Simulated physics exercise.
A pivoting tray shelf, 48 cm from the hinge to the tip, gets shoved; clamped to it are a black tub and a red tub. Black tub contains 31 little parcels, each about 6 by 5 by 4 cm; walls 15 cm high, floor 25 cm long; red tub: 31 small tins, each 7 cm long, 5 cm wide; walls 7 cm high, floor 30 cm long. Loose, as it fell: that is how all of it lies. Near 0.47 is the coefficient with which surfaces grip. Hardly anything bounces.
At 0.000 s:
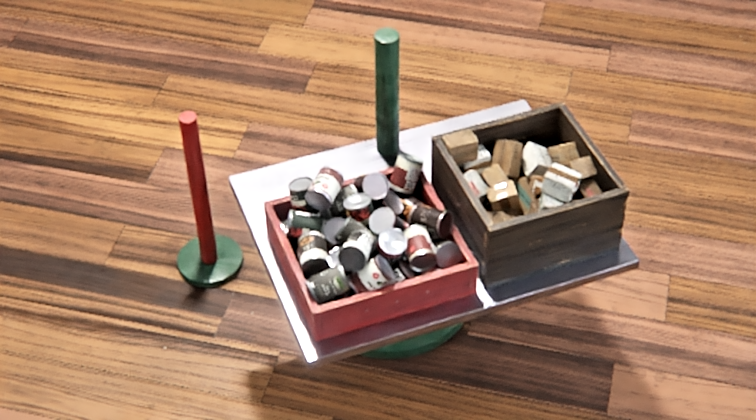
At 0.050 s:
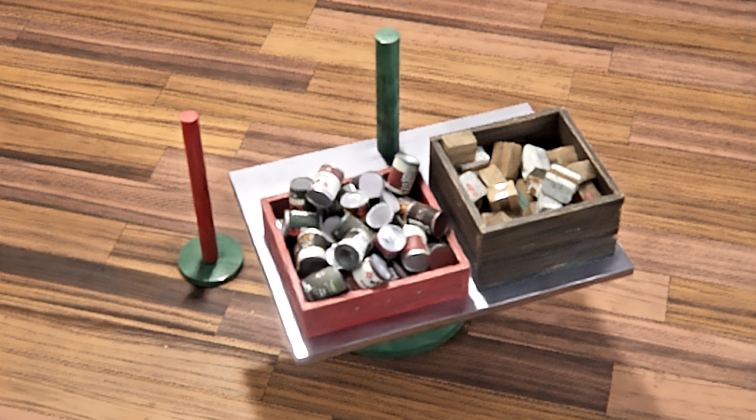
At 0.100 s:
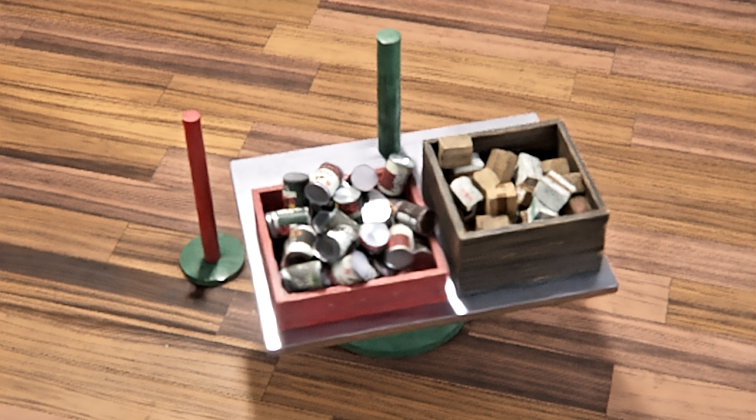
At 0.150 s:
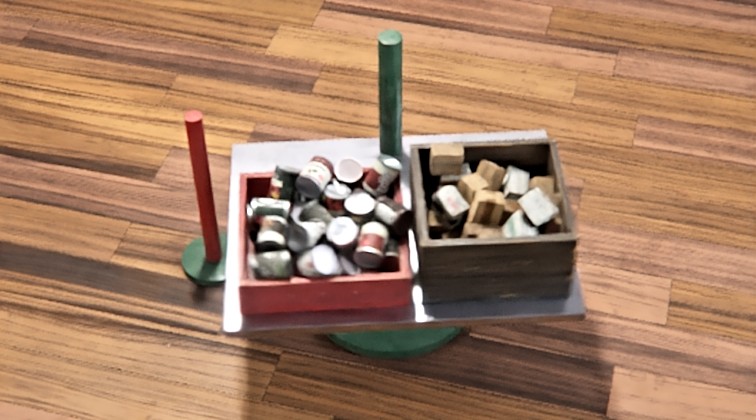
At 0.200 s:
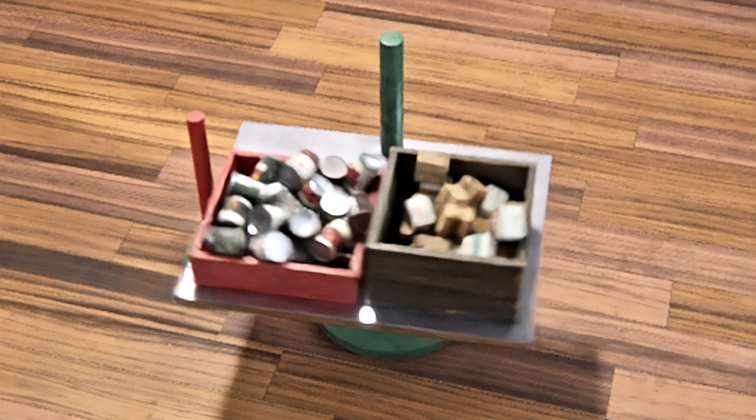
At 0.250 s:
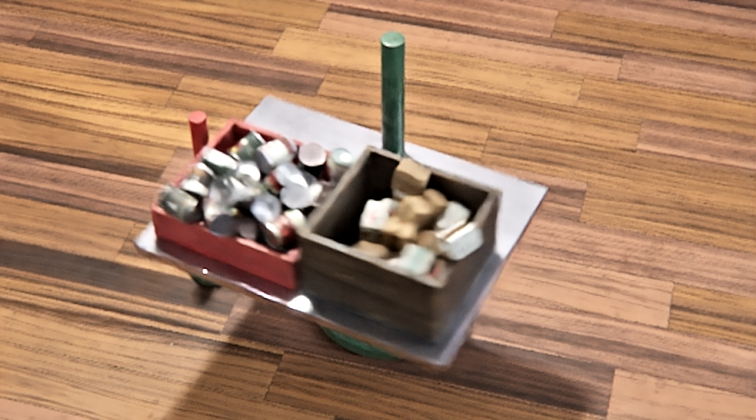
The clip opens on a tray holding a red tub of small tins and a dark tub of little parcels, between a red post and a green post. The tray turns clockwise, barely at first, then faster, swinging both tubs leftward until the red one largely hides the red post, contents still inside.
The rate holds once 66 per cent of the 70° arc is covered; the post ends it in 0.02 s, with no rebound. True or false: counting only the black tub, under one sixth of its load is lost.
True.
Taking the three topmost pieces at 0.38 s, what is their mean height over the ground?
About 64 cm up.
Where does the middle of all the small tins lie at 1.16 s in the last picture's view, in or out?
Roughly (231, 130).
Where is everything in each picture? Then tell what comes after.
In the first picture (places track the rim corner closest to us here), black tub (491, 225); red tub (319, 309); 0° round; all still inside.
Black tub (483, 227); red tub (309, 306); 2° round, in the second picture.
Black tub (462, 233); red tub (283, 299); 7° round, in the third picture.
Black tub (425, 240); red tub (243, 283); 17° round, in the fourth picture.
Black tub (371, 242); red tub (197, 253); 30° round, in the fifth picture.
Black tub (305, 231); red tub (158, 208); 46° round; all still inside, in the sixth picture.
After 0.30 s, the shelf hits the red post.
After 0.38 s, the black tub is down by 1 of 31 and the red tub is down by 7 of 31.
After 0.50 s, the black tub is down by 1 of 31 and the red tub is down by 10 of 31.
After 0.72 s, the black tub is down by 1 of 31 and the red tub is down by 14 of 31.
Final count (at 1.16 s), the black tub is down by 1 of 31 and the red tub is down by 14 of 31. Asked share, 1 of 31, 3 per cent.
